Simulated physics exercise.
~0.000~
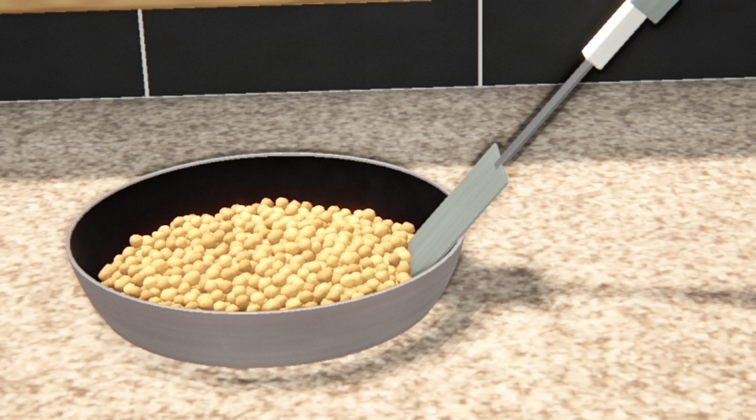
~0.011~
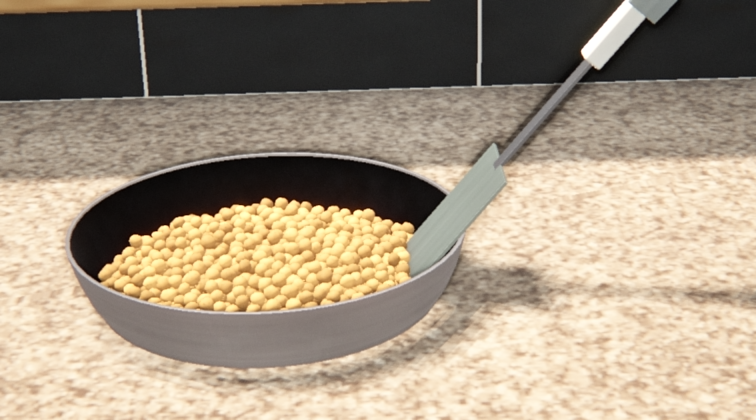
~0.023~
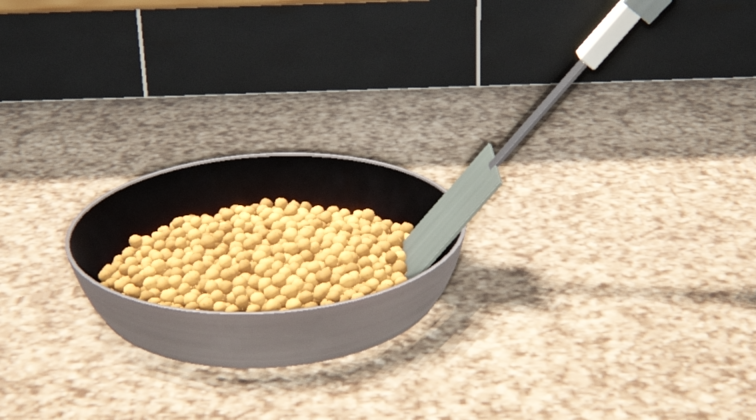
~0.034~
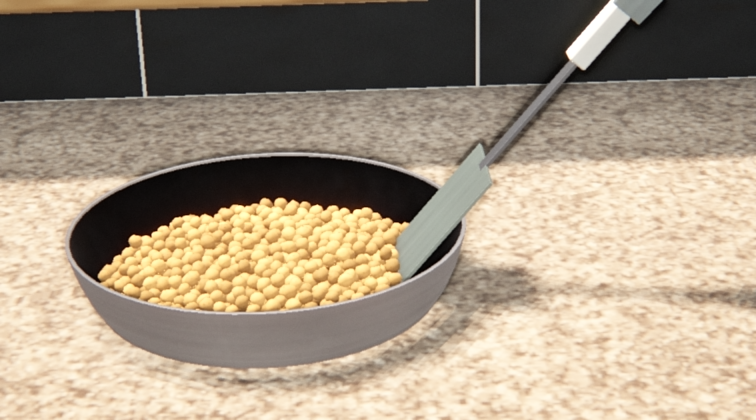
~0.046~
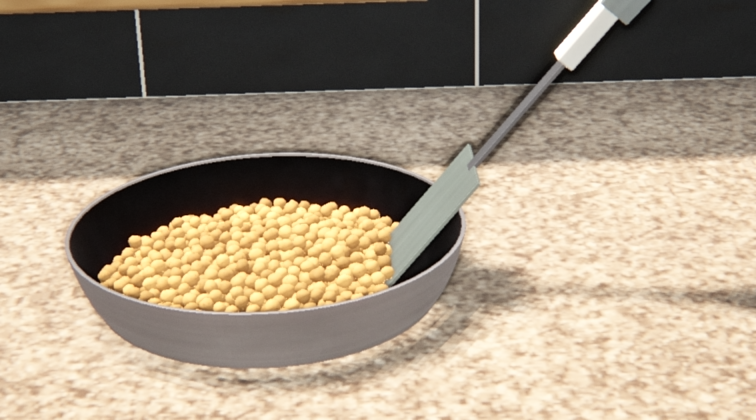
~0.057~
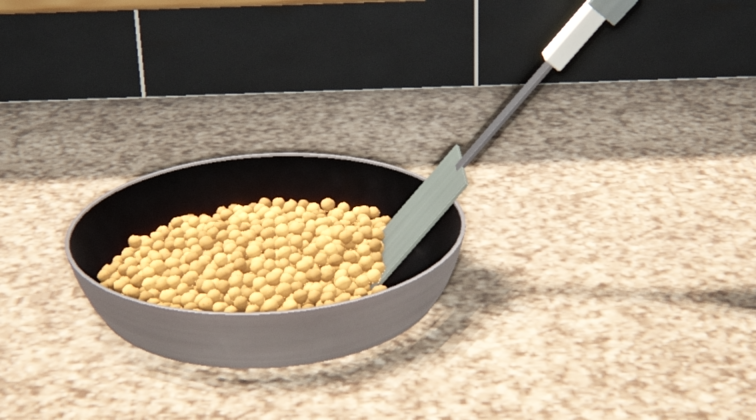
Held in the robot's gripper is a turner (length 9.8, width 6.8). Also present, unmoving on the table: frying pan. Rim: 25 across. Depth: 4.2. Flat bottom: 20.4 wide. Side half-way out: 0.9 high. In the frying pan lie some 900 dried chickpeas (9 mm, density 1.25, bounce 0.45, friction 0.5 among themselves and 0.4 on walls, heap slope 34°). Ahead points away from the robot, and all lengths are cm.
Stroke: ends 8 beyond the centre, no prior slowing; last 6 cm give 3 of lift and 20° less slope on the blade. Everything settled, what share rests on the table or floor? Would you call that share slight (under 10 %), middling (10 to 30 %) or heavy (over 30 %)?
It is slight.
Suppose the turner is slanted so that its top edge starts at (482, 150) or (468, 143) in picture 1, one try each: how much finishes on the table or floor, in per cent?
Some 5 and 5 per cent.
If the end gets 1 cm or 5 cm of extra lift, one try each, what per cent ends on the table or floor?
Roughly 0 % and then 5 %.
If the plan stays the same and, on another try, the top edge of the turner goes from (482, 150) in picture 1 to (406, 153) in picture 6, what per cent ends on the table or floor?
It works out to about 15 %, more or less.
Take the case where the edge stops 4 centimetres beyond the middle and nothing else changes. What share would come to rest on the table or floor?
In that case about 0 percent ends on the table or floor.
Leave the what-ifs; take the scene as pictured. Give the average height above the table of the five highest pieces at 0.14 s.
Somewhere near 4 cm, I'd say.
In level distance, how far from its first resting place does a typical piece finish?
Some 3 cm.
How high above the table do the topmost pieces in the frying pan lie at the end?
Top of the heap: Roughly 5.5 cm above the table top.
After 0.14 s, sloping 50°, highest piece 4 above the table; 900 in the frying pan.
After 0.22 s, sloping 43°, highest piece 6 above the table; 900 in the frying pan.
After 0.46 s, sloping 30°, highest piece 5 above the table; 877 in the frying pan, 22 on the table or floor, 1 on the blade or in flight.
After 1.51 s, sloping 30°, highest piece 5 above the table; 876 in the frying pan, 24 on the table or floor.
At rest, 876 in the frying pan, 24 on the table or floor. That is 3 % on the table or floor.
